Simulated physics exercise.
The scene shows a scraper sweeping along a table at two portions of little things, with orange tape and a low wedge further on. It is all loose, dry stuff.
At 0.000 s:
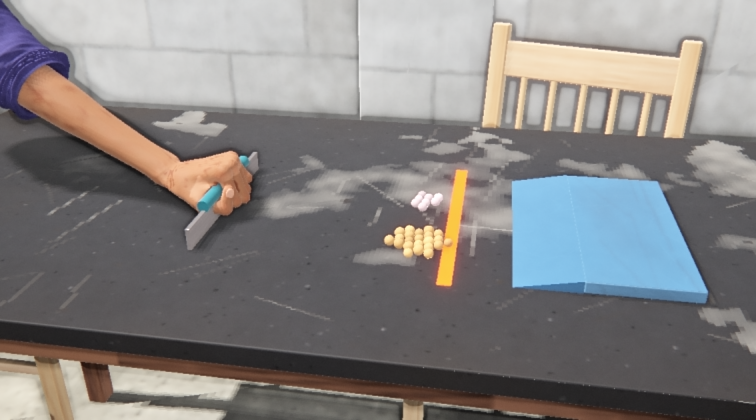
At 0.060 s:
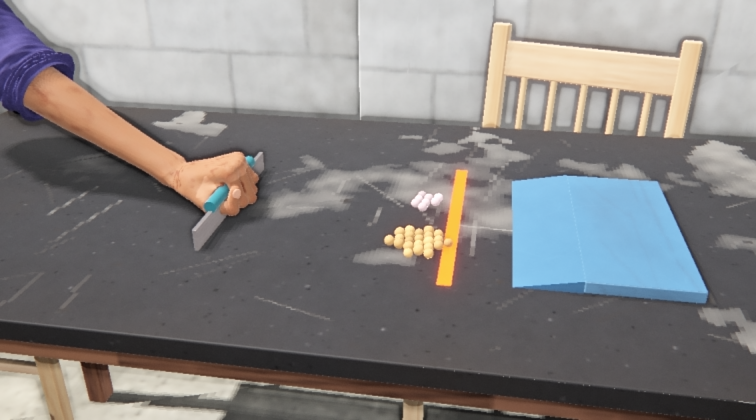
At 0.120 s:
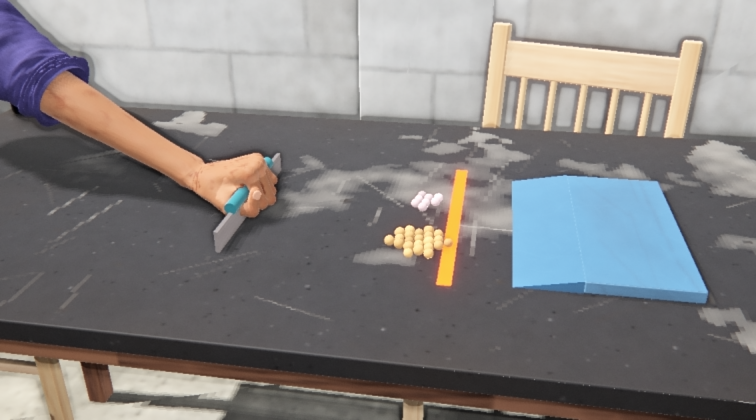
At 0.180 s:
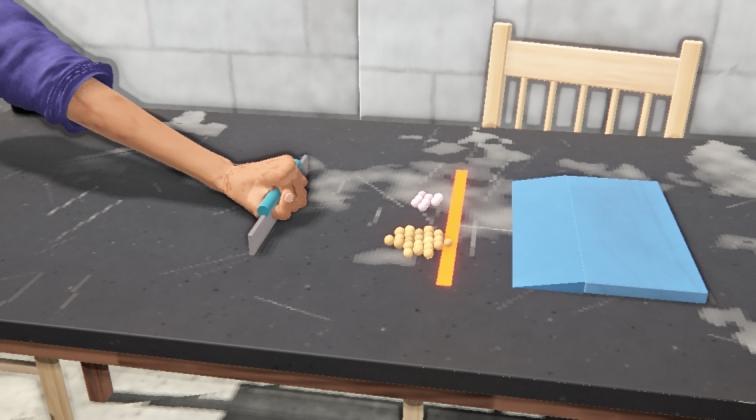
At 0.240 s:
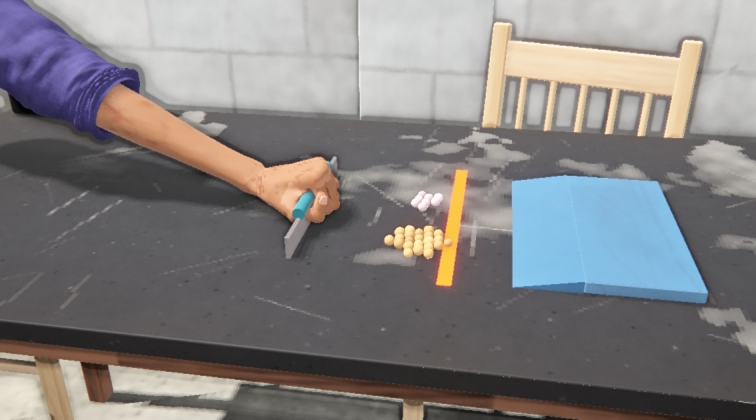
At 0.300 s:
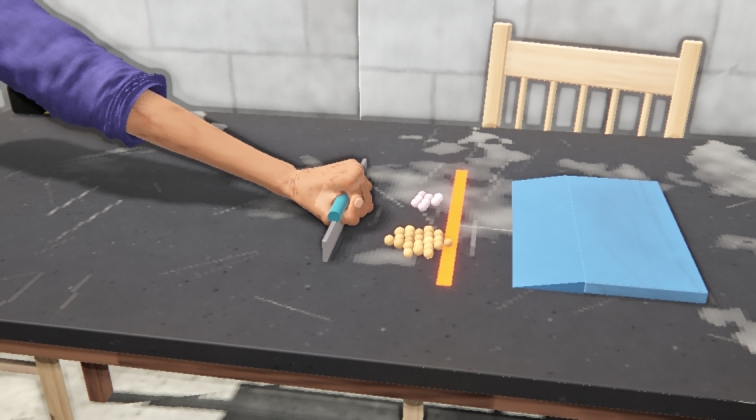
A hand slides a scraper rightward across a dark table, nearing two small batches of beads.
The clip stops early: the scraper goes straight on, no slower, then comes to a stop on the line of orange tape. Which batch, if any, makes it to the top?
Going by each one, the front batch makes it, the back batch makes it.
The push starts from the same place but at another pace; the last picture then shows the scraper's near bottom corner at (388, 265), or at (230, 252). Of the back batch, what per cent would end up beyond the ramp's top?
Lab note: Share about 100 per cent at the first pace, 0 per cent at the second.
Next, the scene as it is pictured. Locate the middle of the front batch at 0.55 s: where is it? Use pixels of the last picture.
Near (499, 250).
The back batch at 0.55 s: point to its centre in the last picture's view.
Its centre sits near (498, 203).
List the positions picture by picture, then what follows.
In the first frame, scraper at (194, 232), at rest; orange tape at (461, 175); top of the ramp at (584, 273); front batch at (419, 239), a few round wooden beads; back batch at (426, 203), a few sugar pearls.
In the second frame, scraper at (201, 232); back batch at (426, 203).
In the third frame, scraper at (222, 234); front batch at (419, 239).
In the fourth frame, scraper at (256, 237); back batch at (426, 203).
In the fifth frame, scraper at (292, 240); front batch at (419, 239).
In the sixth frame, scraper at (328, 243); orange tape at (461, 175); top of the ramp at (584, 273); front batch at (419, 239); back batch at (426, 203).
After 0.41 s, scraper still moving, near (411, 200); front batch all short of the ramp; back batch all short of the ramp.
After 0.55 s, scraper stopped at the orange tape; front batch a small part on the ramp, most short of the ramp; back batch a small part on the ramp, most short of the ramp.
After 0.83 s, scraper stopped at the orange tape; front batch nearly all past the top, a small part on the ramp; back batch all past the top.
By the end (1.7 s), scraper stopped at the orange tape; front batch nearly all past the top, a small part short of the ramp; back batch all past the top.
